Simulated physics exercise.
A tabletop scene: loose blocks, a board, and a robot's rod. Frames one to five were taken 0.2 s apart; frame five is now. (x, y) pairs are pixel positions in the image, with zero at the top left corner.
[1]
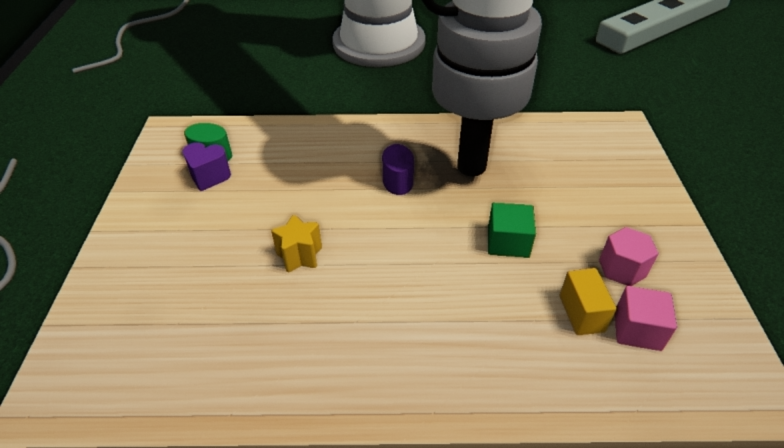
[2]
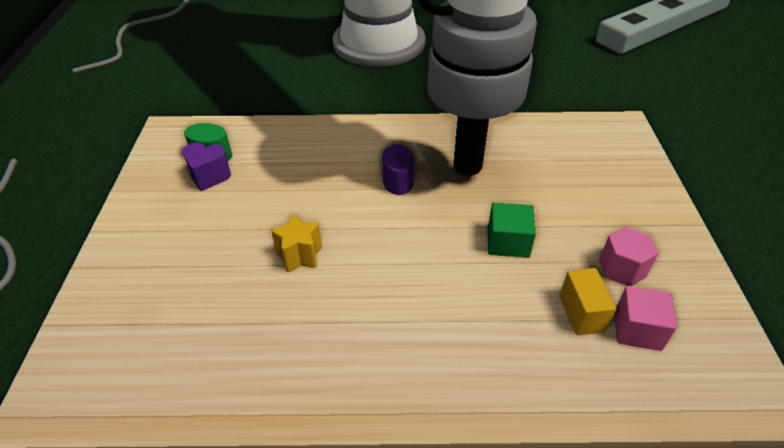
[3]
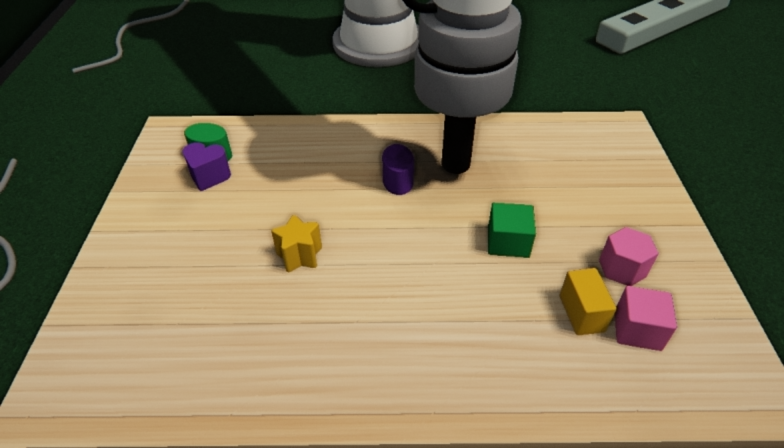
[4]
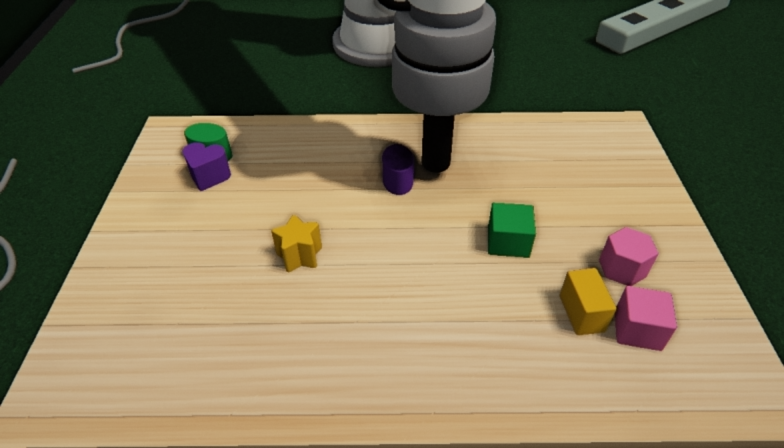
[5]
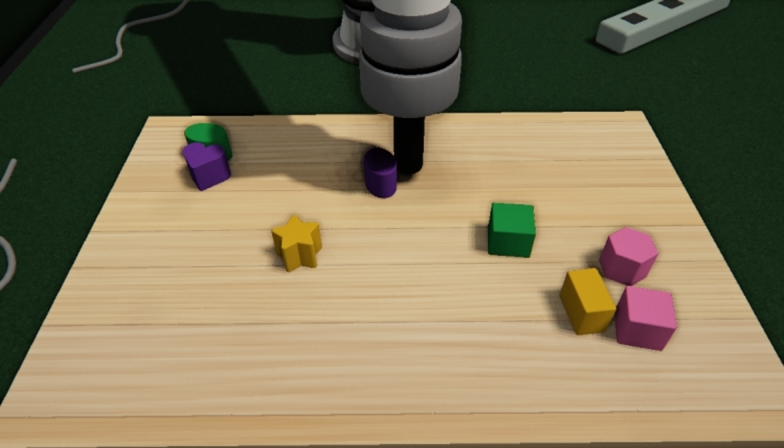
The clip opens on a wooden tabletop scattered with colourful blocks, a robot's dark rod standing to the right of a purple oval block near the back. The rod glides left, closing the gap, then nudges the oval block slightly left while the other blocks stay still.
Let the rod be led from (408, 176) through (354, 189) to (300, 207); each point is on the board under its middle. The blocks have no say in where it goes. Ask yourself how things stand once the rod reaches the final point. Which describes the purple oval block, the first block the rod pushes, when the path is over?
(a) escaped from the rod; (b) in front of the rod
Correct choice: B.
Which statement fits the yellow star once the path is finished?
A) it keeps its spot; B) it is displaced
Option A.
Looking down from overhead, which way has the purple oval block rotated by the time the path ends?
Seen from above, its turn is counter-clockwise.
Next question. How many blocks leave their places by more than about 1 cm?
Counting only shifts above 1 cm, I get one block.
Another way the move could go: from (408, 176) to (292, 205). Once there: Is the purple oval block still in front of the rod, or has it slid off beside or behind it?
Ahead of the rod.
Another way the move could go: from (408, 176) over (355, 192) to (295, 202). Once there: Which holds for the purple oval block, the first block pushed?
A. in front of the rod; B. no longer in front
A.
The first path, step by step. One third of the way, rod (371, 174); purple oval block (342, 169).
Two thirds of the way, rod (335, 184); purple oval block (304, 182), turned 20° anticlockwise.
At the end, rod (298, 197); yellow star not moved; purple oval block (266, 196), turned 30° anticlockwise.
